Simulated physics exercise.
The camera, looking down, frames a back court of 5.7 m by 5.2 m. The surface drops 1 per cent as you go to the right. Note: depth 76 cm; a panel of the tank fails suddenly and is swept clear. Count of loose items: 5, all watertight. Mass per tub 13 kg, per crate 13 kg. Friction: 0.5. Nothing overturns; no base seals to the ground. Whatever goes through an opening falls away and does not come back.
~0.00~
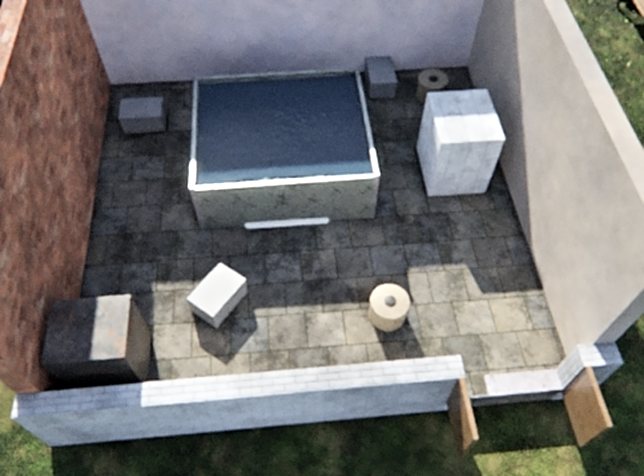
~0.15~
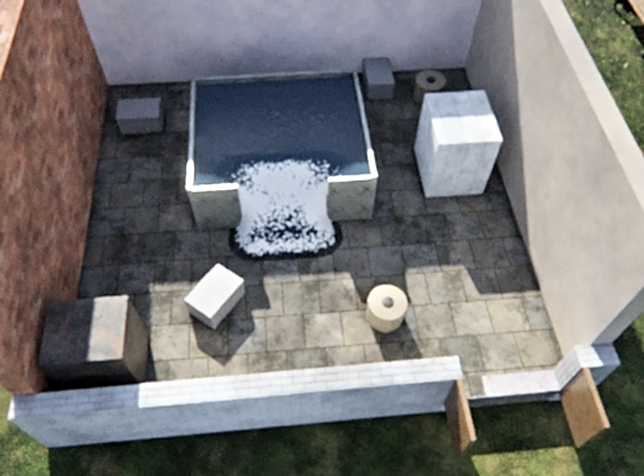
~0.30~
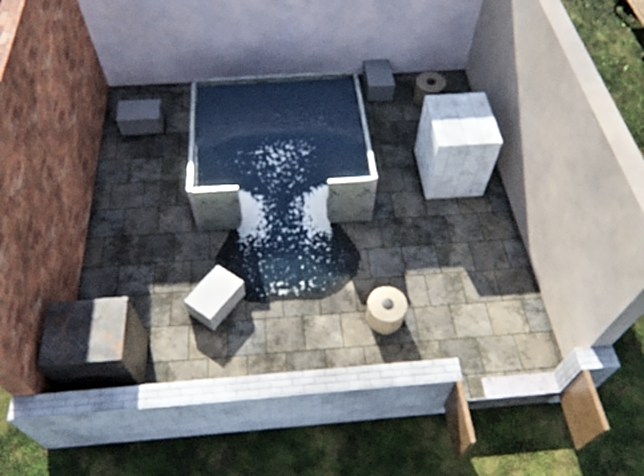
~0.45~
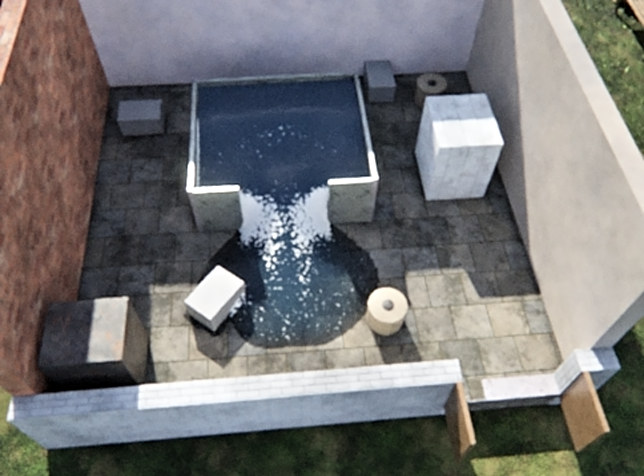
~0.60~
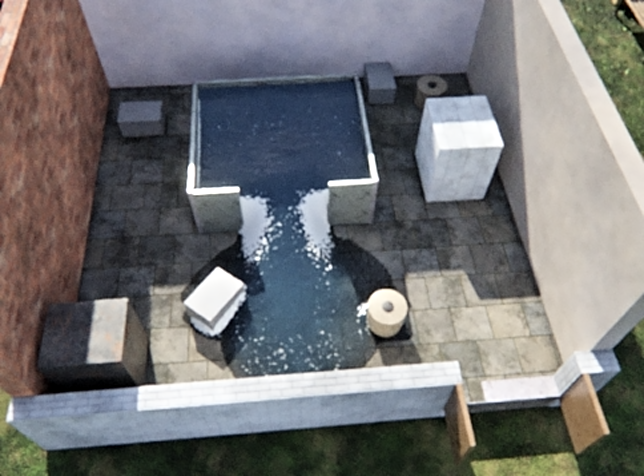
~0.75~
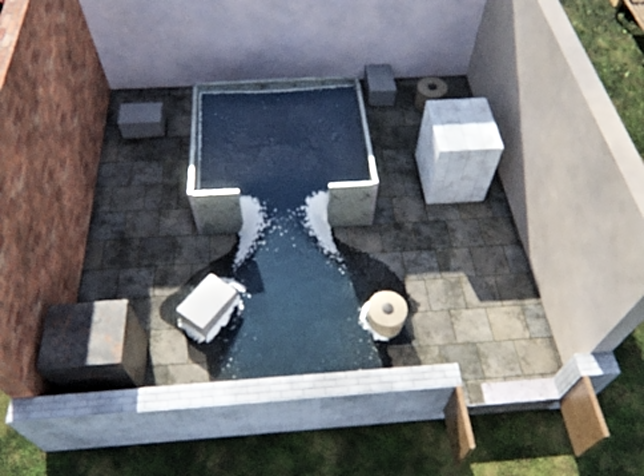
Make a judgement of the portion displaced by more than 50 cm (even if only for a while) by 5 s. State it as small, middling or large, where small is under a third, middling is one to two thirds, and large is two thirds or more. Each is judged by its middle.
Middling.
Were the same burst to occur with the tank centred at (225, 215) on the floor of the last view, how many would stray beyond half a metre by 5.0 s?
Result: 3 of them.
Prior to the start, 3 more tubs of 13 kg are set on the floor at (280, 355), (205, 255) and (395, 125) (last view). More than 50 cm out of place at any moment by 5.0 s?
In the order asked: Farther than that, not as far, not as far.
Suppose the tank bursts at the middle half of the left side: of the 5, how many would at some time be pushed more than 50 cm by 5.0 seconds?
5.
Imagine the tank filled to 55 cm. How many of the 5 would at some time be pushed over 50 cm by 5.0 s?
Then it comes to 2.
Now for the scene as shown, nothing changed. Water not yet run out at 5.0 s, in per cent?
About 90 in a hundred parts of the water.
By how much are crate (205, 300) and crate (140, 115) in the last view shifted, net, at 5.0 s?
In that order: 350 cm, 80 cm.
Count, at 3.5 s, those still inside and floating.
At that time the total is 1.
After 1.1 s 1 of 5 are over 50 cm from their spots; 0 afloat.
After 2.2 s 2 of 5 are over 50 cm from their spots; 2 afloat.
After 3.5 s 2 of 5 are over 50 cm from their spots; 1 afloat.
After 5.0 s 3 of 5 are over 50 cm from their spots, and 3 have been at some point; 2 afloat.
